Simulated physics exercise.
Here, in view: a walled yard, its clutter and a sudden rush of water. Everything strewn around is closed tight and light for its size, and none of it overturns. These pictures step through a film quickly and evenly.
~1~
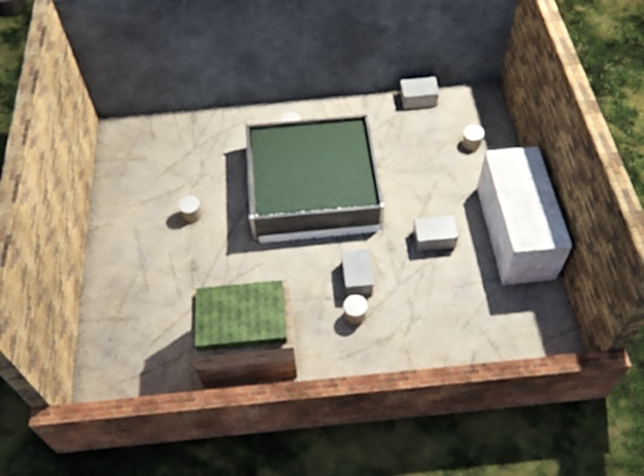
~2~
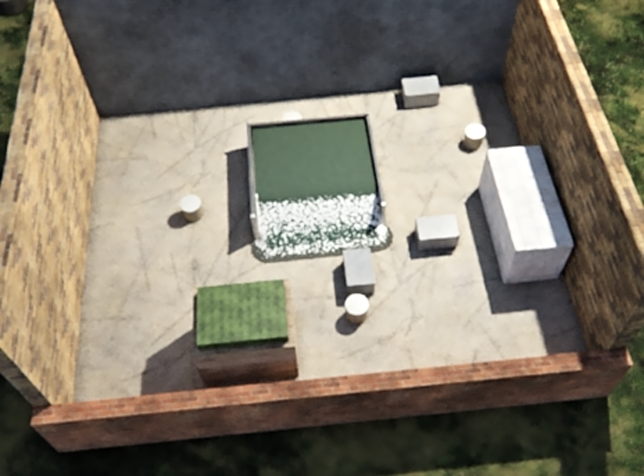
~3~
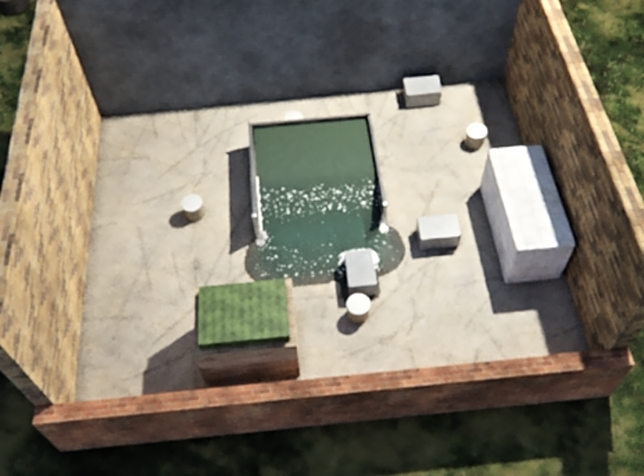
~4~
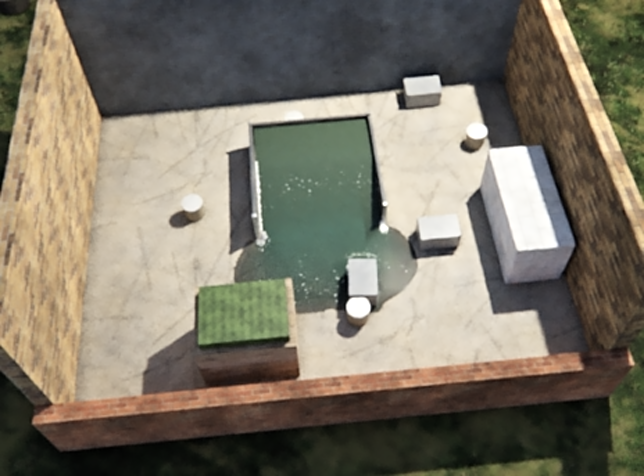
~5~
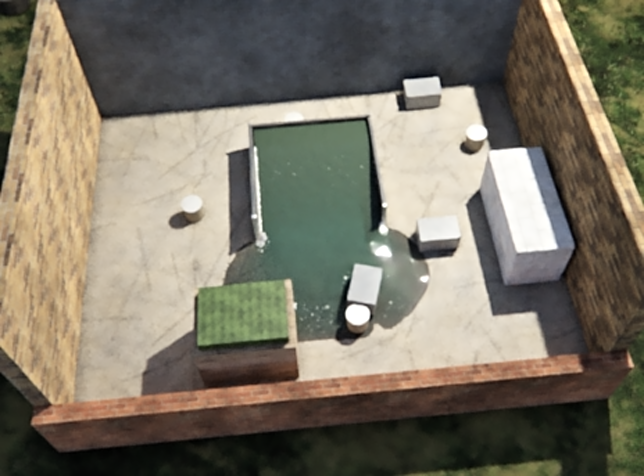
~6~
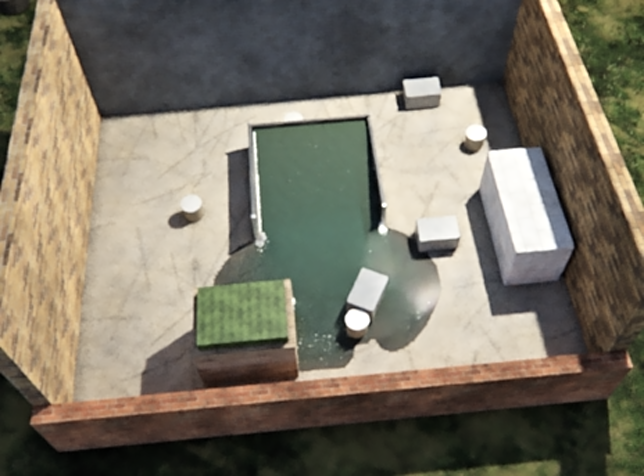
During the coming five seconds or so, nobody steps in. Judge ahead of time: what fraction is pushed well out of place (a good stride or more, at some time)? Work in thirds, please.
It stays below a third.
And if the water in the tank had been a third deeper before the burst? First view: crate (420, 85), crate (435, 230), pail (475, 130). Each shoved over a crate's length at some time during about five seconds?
Well, one by one: Not carried that far, carried that far, not carried that far.
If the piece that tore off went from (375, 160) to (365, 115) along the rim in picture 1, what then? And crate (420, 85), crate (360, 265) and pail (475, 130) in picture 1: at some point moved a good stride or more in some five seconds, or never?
Got that far, never got that far, got that far.
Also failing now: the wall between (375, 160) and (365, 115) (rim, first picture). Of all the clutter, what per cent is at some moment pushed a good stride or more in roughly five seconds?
40 per cent or thereabouts.
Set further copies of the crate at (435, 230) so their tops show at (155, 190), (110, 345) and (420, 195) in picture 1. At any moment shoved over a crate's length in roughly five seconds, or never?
In sequence: Doesn't go far, pushed clear, doesn't go far.
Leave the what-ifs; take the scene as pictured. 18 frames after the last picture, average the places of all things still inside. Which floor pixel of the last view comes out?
(411, 211).
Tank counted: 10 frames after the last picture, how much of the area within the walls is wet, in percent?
Around 45 percent.
A moment on, 2 of 7 are well off their spots; 1 afloat.
Next, 2 of 7 are well off their spots; 2 afloat.
Later, 2 of 7 are well off their spots; 2 afloat.
In the end, 2 of 7 are well off their spots, and 2 have been at some point; 2 afloat.
